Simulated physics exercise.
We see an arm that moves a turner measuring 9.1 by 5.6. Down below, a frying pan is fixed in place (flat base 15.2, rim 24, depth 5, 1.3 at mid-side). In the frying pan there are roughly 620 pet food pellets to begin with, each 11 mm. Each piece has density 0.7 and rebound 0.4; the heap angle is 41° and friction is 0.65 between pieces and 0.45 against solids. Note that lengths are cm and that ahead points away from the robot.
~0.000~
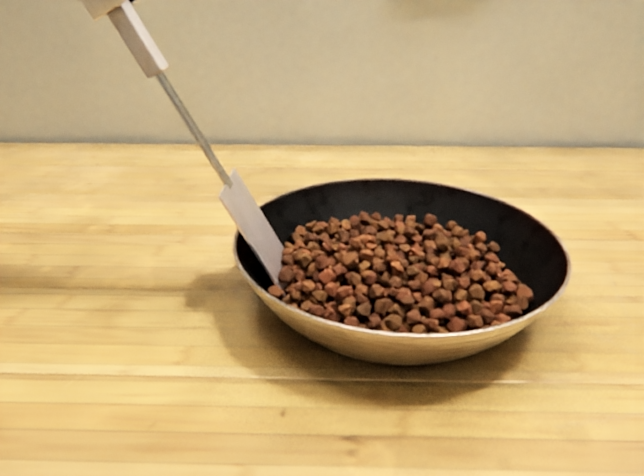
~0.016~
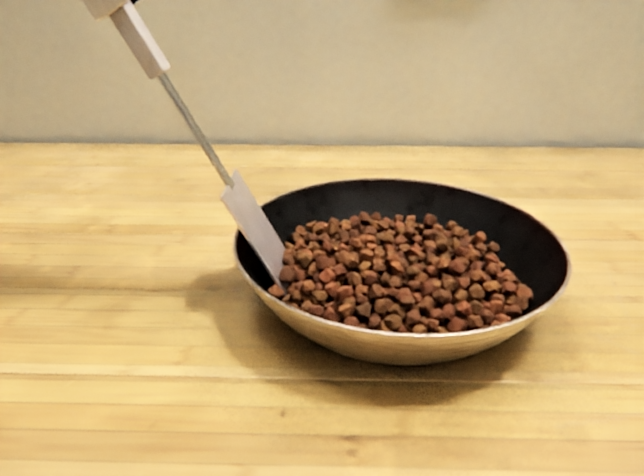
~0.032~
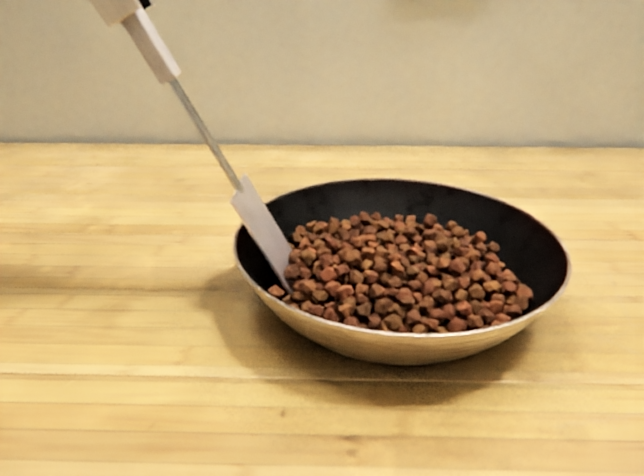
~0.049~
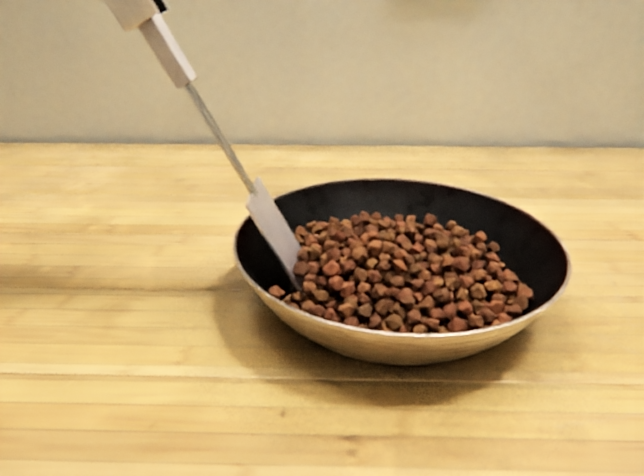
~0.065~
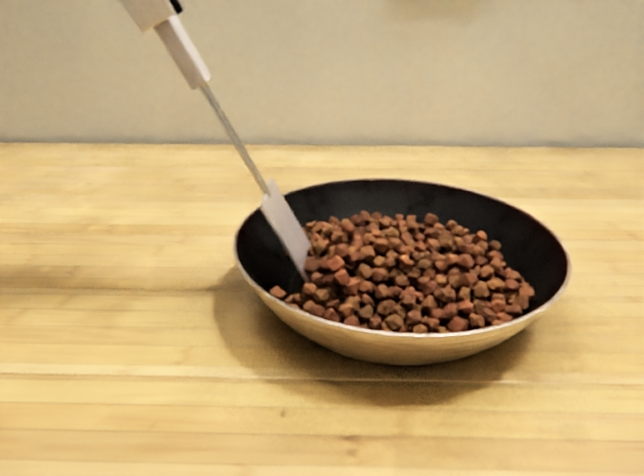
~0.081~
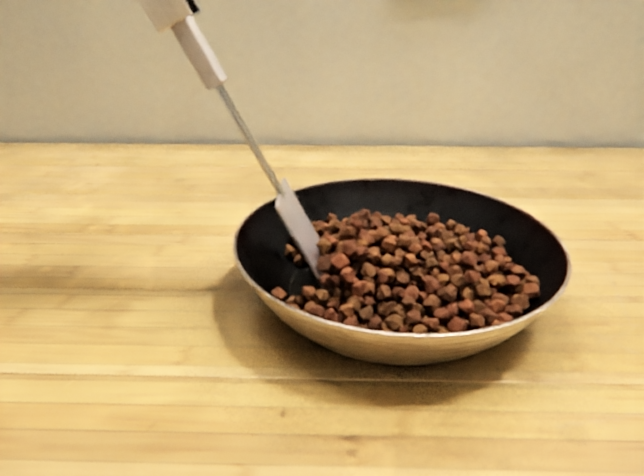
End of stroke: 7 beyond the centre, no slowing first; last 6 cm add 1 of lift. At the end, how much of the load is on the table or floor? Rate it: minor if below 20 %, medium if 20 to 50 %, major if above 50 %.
Rating: Minor.
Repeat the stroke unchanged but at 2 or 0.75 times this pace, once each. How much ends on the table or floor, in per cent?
Around 20 per cent, then around 10 per cent, would end on the table or floor.
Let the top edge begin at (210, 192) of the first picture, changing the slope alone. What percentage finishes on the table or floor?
Roughly 5%.
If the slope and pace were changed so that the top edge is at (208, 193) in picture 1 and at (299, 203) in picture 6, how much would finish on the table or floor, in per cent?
I'd put it at roughly 15 per cent.
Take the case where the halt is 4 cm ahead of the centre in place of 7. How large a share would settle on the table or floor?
Then around 5 per cent.
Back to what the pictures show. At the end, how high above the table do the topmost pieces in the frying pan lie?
Some 7.0 cm above the table.
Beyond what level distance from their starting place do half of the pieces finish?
The answer is about 3 cm.
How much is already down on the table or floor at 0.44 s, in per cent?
Fraction noted: Close to 10 per cent.
By 0.15 s, sloping 63°, highest piece 6 above the table; 618 in the frying pan.
By 0.21 s, sloping 63°, highest piece 7 above the table; 615 in the frying pan, 3 on the blade or in flight.
By 0.44 s, sloping 63°, highest piece 7 above the table; 551 in the frying pan, 64 on the table or floor, 3 on the blade or in flight.
By 1.49 s, sloping 63°, highest piece 6 above the table; 551 in the frying pan, 67 on the table or floor.
Final count, 551 in the frying pan, 67 on the table or floor. That is 11 % on the table or floor.
